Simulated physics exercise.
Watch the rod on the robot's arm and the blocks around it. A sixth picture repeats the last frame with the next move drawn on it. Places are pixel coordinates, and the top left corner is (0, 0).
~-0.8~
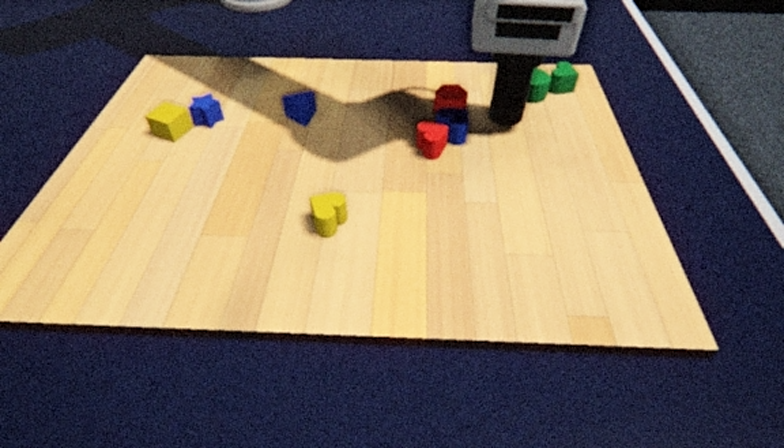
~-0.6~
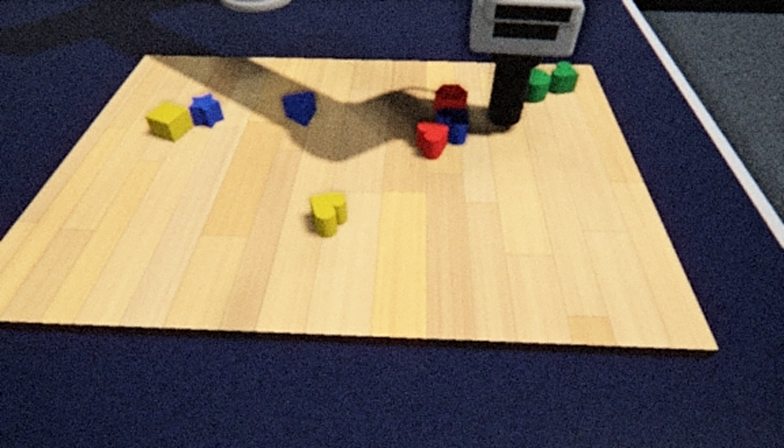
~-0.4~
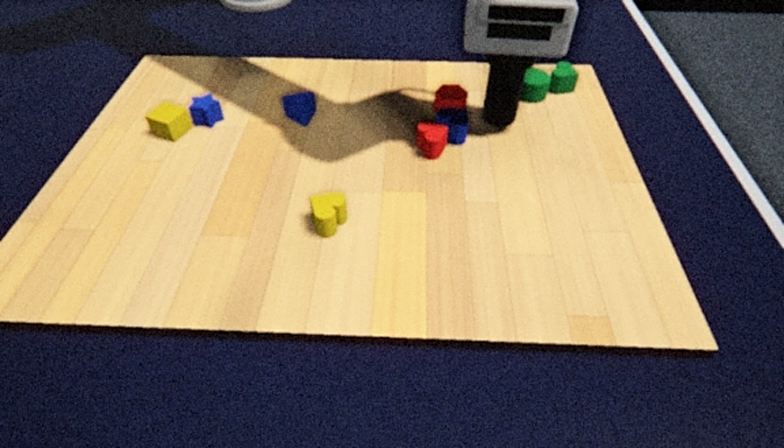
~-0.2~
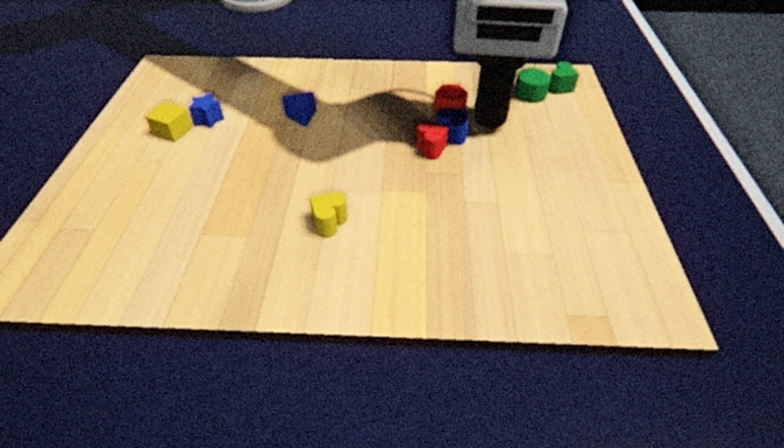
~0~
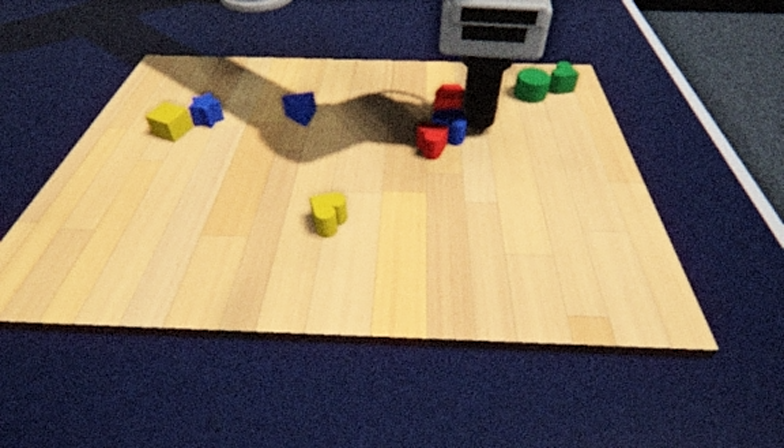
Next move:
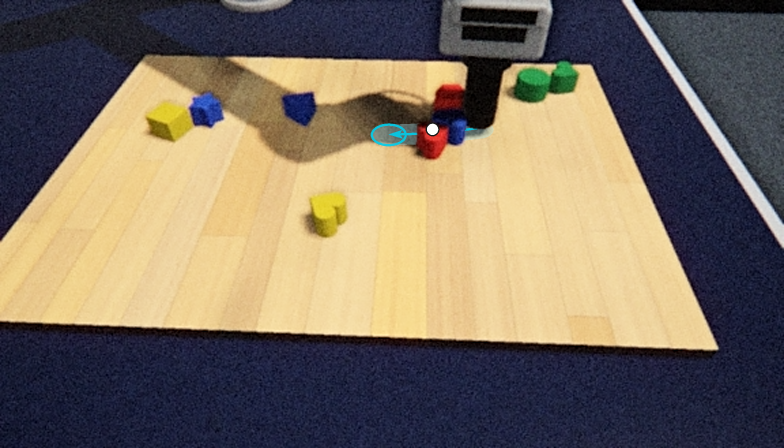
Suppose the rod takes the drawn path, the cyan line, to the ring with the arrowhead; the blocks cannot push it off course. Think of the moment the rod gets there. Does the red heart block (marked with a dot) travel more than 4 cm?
Short answer: No.
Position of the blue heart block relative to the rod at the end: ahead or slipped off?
The rod has moved past the blue heart block by the time the path ends.
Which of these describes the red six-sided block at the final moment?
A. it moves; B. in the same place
B: In the same place.
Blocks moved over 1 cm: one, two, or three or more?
Moved: 2.
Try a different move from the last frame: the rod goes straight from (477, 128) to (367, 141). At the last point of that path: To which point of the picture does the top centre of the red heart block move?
I'd say the red heart block ends with its top centre at (412, 144).
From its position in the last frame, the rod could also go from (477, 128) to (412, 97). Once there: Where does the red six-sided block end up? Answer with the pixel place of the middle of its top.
My estimate: (421, 63).
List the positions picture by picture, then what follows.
In the first picture, tip of the rod (505, 117), middles of tops, red heart block (433, 129), blue heart block (455, 115), red six-sided block (452, 91).
In the second picture, rod (504, 118), nothing pushed.
In the third picture, rod (498, 118), nothing pushed.
In the fourth picture, rod (490, 119), nothing pushed.
In the fifth picture, rod (478, 120), red heart block (433, 129), blue heart block (451, 116), red six-sided block (452, 91).
The line goes from (477, 128) via (433, 133), ending at (389, 135); the dot is on the red heart block.
On the path given first. One third of the way, rod (448, 124); red heart block (419, 138), turned 20° anticlockwise; blue heart block (424, 123), turned 35° anticlockwise.
Two thirds of the way, rod (418, 126); red heart block (413, 143), turned 35° anticlockwise; blue heart block (398, 129), turned 60° anticlockwise.
At the end, rod (389, 127); red heart block (413, 143), turned 40° anticlockwise; blue heart block (386, 134), turned 75° anticlockwise; red six-sided block unmoved.
